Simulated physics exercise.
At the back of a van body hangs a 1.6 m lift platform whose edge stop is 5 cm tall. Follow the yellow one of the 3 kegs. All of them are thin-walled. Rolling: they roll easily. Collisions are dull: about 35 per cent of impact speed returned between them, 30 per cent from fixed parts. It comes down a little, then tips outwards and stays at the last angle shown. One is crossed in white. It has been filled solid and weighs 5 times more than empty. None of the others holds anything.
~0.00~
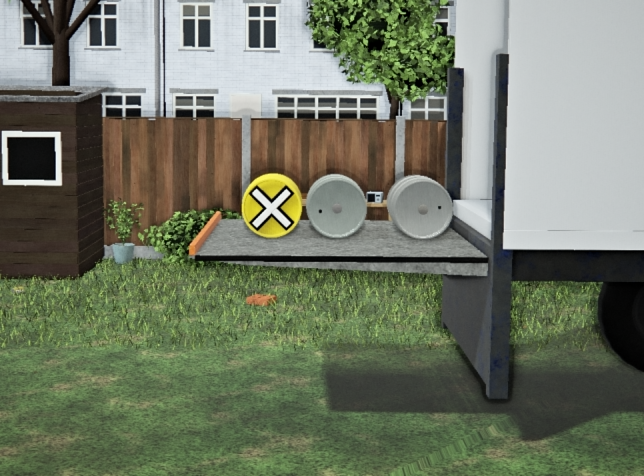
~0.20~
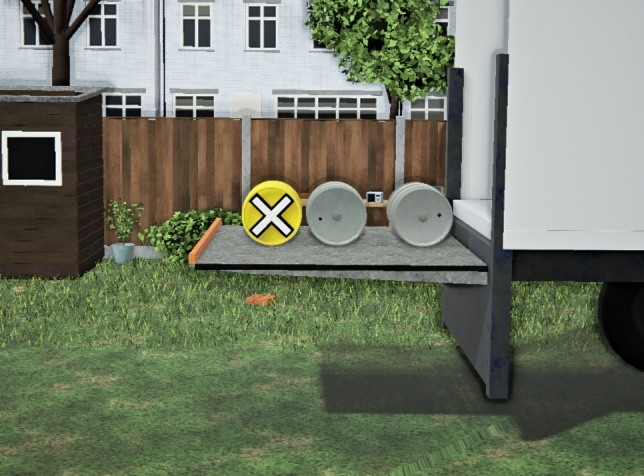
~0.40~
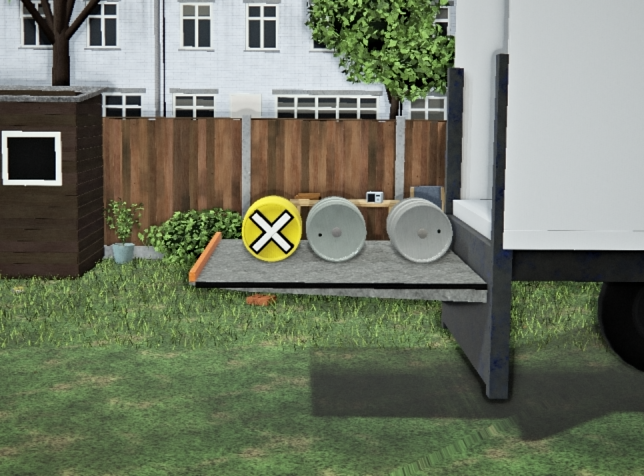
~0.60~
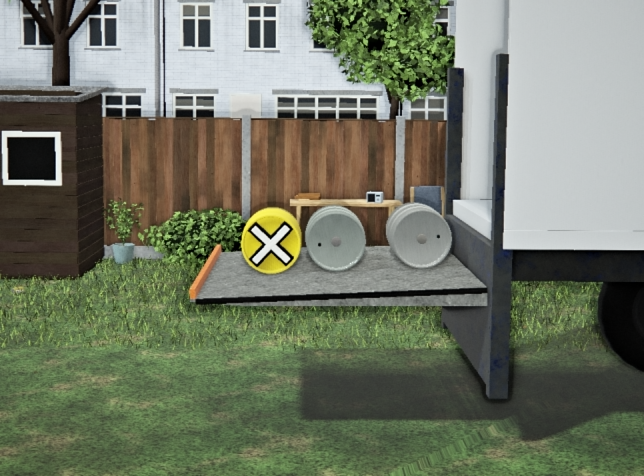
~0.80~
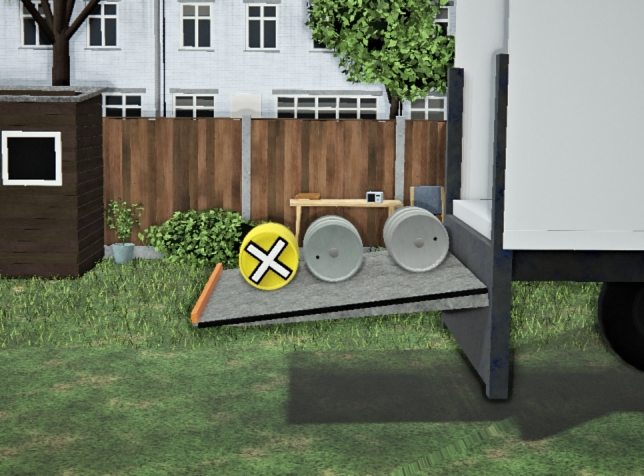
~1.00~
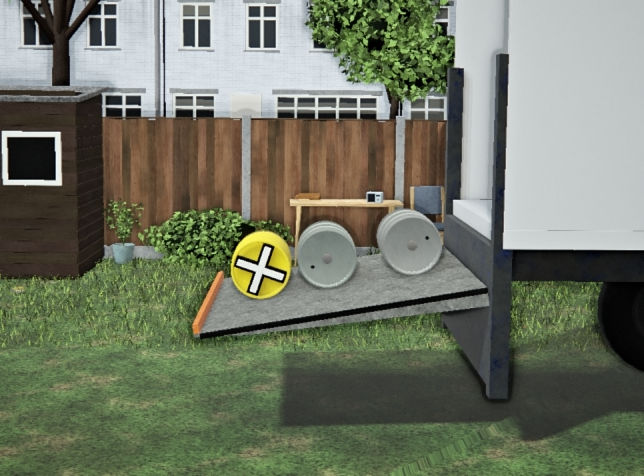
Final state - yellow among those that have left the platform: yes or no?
No, it is not.
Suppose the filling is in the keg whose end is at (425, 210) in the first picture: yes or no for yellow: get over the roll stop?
Under that setup yellow does it.
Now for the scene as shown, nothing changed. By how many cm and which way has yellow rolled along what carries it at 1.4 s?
Yellow: 25 to the left.
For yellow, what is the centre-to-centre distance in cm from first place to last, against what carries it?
For yellow, the shift is 25.
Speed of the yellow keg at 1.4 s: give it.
It's travelling at about 0.5 m/s.
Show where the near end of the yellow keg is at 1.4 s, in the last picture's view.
Its near end sits close to (224, 274).
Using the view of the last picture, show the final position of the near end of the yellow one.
(227, 276).
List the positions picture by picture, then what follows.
Yellow (272, 209); plate level; stop at (192, 250); white cross at (272, 209), in the first picture.
Yellow (271, 216); plate level, in the second picture.
Yellow (271, 232); plate level, in the third picture.
Yellow (271, 245); plate tilted 3°; stop at (193, 294), in the fourth picture.
Yellow (268, 261); plate tilted 7°, in the fifth picture.
Yellow (260, 270); plate tilted 10°; stop at (196, 329), in the sixth picture.
Then, 1.4 s in, yellow is on the plate, 10 cm from the stop, rolling left; 0 gone from the plate.
Then, 1.8 s in, yellow is on the plate, 10 cm from the stop; 0 gone from the plate.
Then, 2.3 s in, yellow is on the plate, 15 cm from the stop, rolling right; 0 gone from the plate.
In the end (2.8 s), yellow is on the plate, 15 cm from the stop; 0 gone from the plate.
